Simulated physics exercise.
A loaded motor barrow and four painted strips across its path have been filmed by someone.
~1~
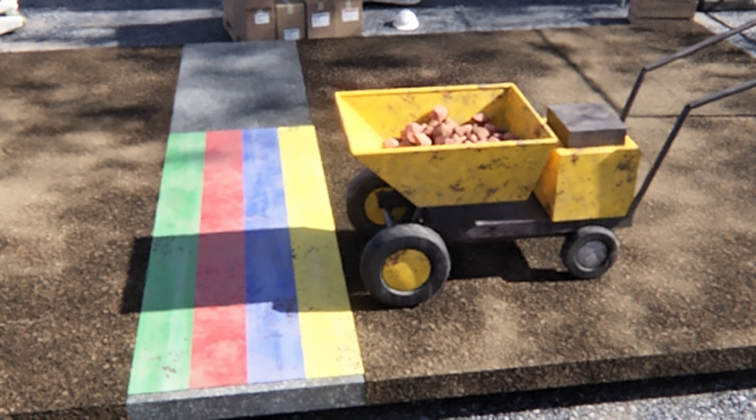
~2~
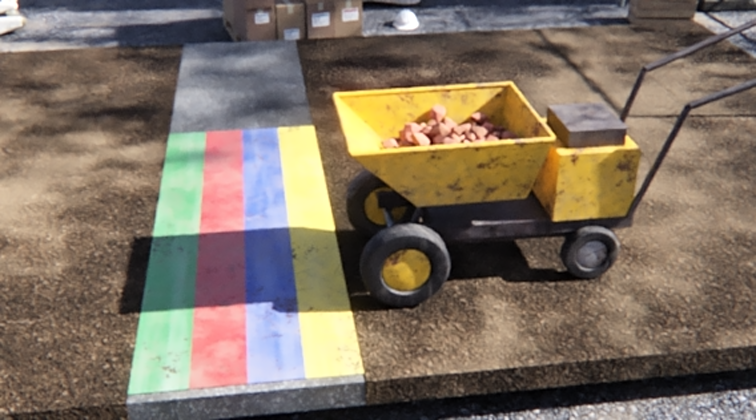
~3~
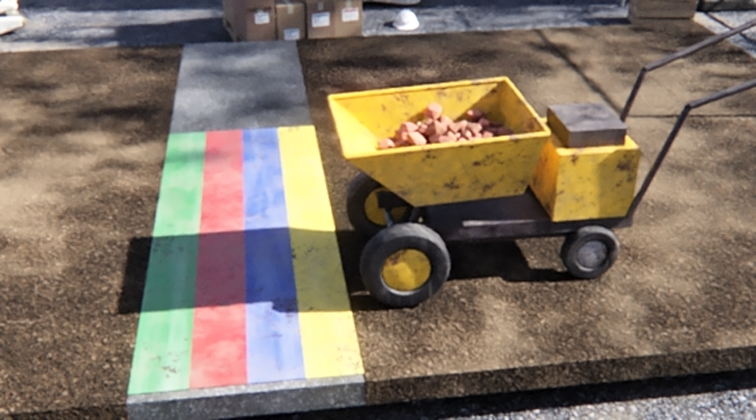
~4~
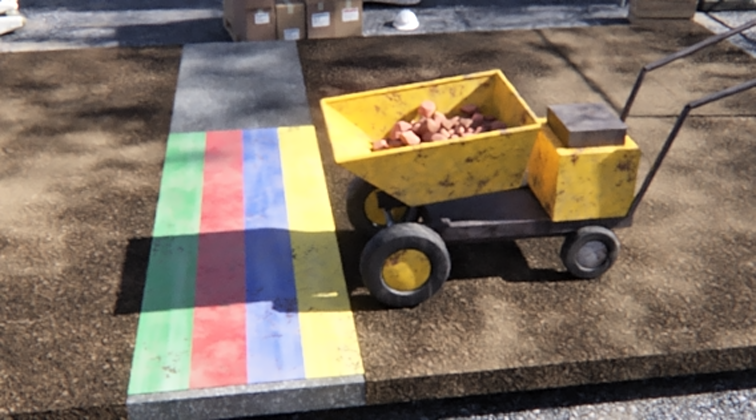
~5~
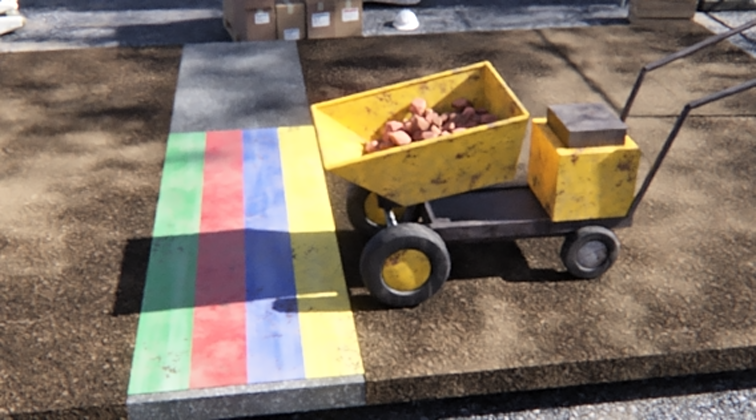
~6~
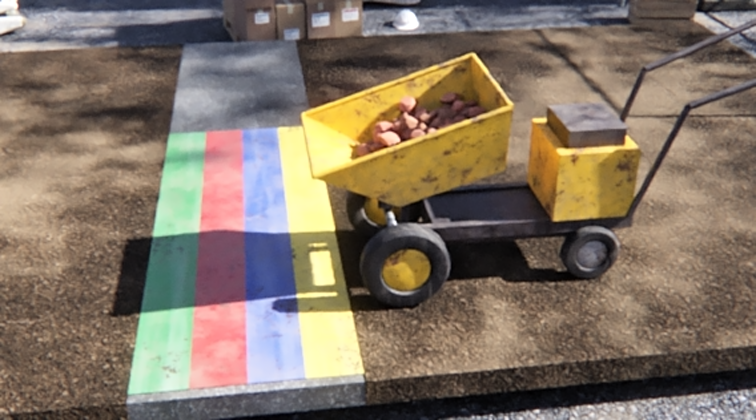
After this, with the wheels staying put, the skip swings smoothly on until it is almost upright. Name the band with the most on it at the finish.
The red one.
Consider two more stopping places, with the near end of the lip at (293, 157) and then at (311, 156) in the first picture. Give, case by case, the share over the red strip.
Some 30 in a hundred, then some 40 in a hundred.
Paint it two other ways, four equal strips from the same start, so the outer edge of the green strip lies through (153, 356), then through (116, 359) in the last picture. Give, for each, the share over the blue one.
The first case gives around 10 %, the second around 30 %.
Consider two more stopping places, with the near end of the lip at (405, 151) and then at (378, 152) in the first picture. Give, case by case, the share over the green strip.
First spot 0 per cent, second spot 10 per cent.
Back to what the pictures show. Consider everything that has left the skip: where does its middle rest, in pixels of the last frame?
Roughly at pixel (227, 276).
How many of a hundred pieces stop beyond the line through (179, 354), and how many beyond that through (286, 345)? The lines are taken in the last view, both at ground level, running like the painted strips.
I'd put it near 10 in a hundred, then near 90 in a hundred.
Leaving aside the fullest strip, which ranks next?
Second: The blue strip.
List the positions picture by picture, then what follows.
The first picture shows lip of the skip near (353, 154), level; top of the load near (454, 143), lumps of rubble; yellow strip near (329, 337); blue strip near (274, 341); red strip near (219, 346); green strip near (163, 351).
The second picture shows lip of the skip near (351, 155), level; top of the load near (452, 142).
The third picture shows lip of the skip near (345, 157), tipped barely; top of the load near (448, 140).
The fourth picture shows lip of the skip near (337, 162), tipped a little; top of the load near (458, 133).
The fifth picture shows lip of the skip near (326, 168), tipped a little; top of the load near (461, 130).
The sixth picture shows lip of the skip near (314, 177), tipped clearly; top of the load near (466, 117); yellow strip near (329, 337); blue strip near (274, 341); red strip near (219, 346); green strip near (163, 351).
Shortly afterwards, skip tipped steeply; the whole lot in the skip.
Next, skip tipped steeply; the bulk in the skip; a little over the blue strip; a little over the red strip; only a few over the green strip.
Some moments later, skip tipped right over; near a quarter in the skip; near a quarter over the blue strip; near half over the red strip; a little over the green strip; a little off the paint.
In the end, skip tipped right over; a little in the skip; none at all over the yellow strip; near a quarter over the blue strip; near half over the red strip; a little over the green strip; a little off the paint.
